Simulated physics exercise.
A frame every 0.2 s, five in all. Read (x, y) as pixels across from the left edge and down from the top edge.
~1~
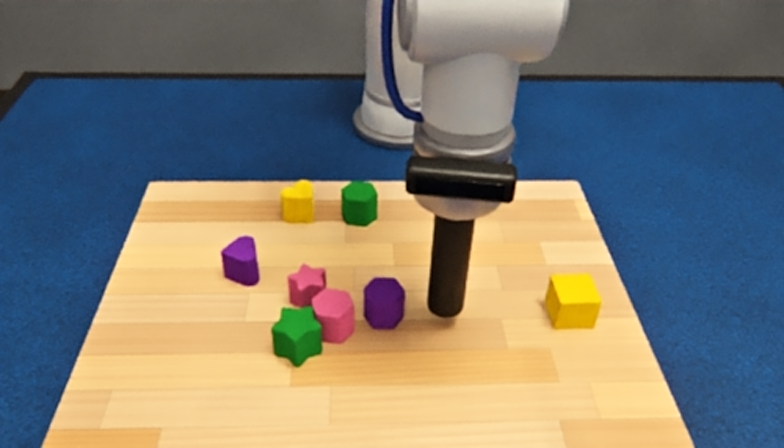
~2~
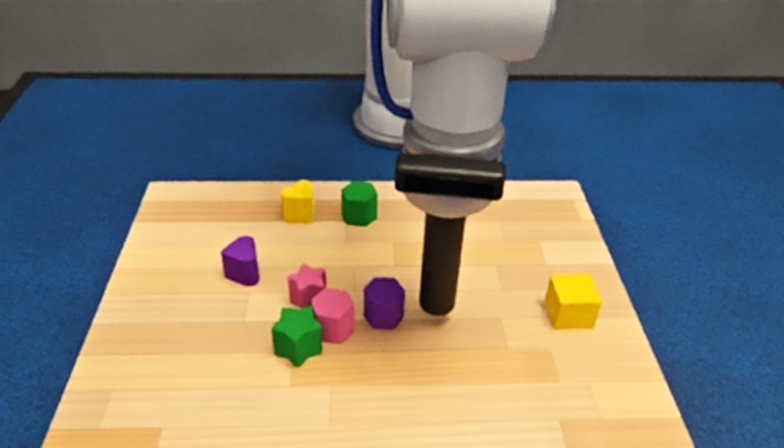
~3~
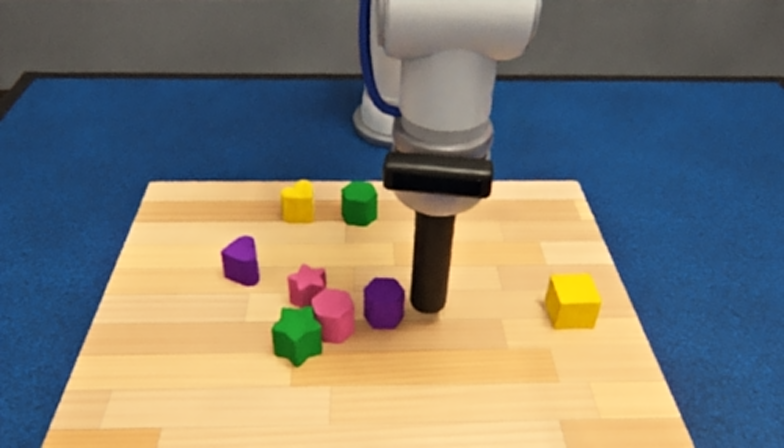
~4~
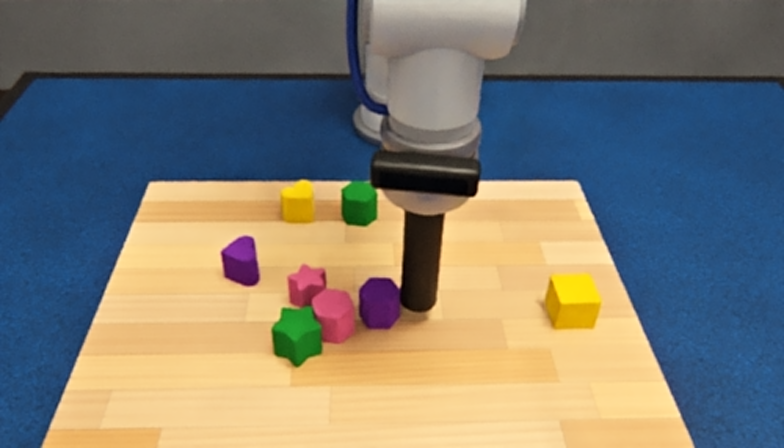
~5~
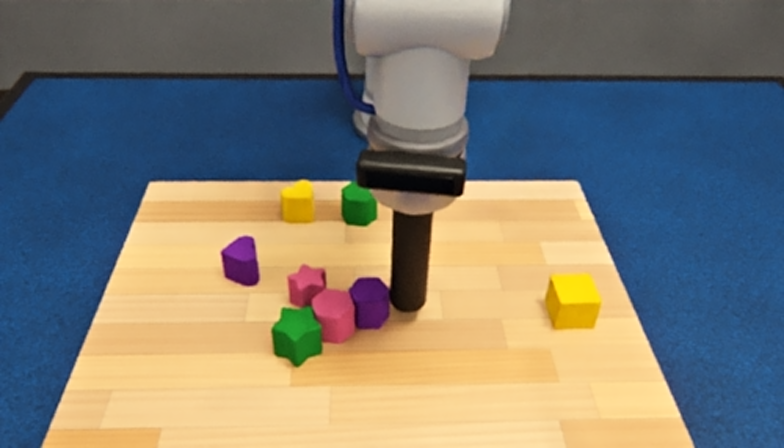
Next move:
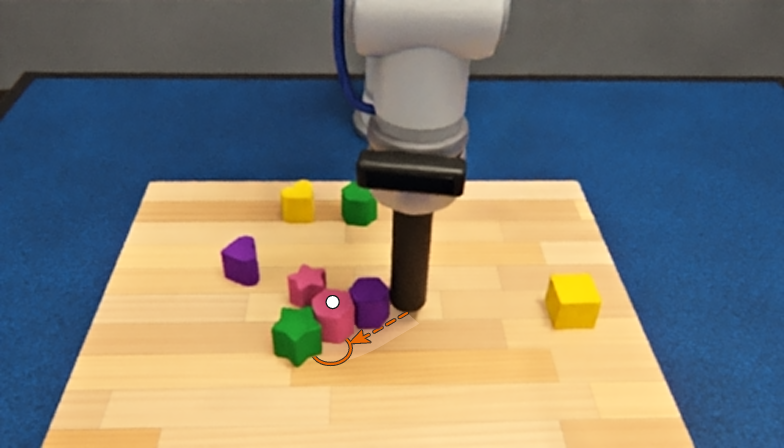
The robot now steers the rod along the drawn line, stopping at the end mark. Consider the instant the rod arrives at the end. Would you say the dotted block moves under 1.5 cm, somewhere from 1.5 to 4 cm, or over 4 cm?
The over 4 cm band.
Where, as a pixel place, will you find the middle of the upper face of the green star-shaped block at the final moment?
Just about (263, 328).
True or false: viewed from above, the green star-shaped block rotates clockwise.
This is false.
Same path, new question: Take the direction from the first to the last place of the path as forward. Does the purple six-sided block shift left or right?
Shifts right.
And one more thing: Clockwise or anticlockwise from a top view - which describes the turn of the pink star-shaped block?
From above, the pink star-shaped block will be seen to turn clockwise.
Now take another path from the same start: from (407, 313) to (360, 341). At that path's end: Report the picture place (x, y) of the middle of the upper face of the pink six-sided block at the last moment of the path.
At pixel (285, 297).
The line goes from (407, 313) over (384, 326) and (360, 339) to (331, 349); the dot is on the pink six-sided block.
On the path given first. Halfway along, rod (371, 320); green star-shaped block (274, 325), turned 45° anticlockwise; pink star-shaped block (302, 274), turned 30° clockwise; pink six-sided block (295, 298), turned 20° clockwise; purple six-sided block (335, 299), turned 40° clockwise.
At the end, rod (331, 335); green star-shaped block (263, 328), turned 75° anticlockwise; pink star-shaped block (300, 273), turned 45° clockwise; pink six-sided block (266, 292), turned 55° clockwise; purple six-sided block (298, 306), turned 70° clockwise.
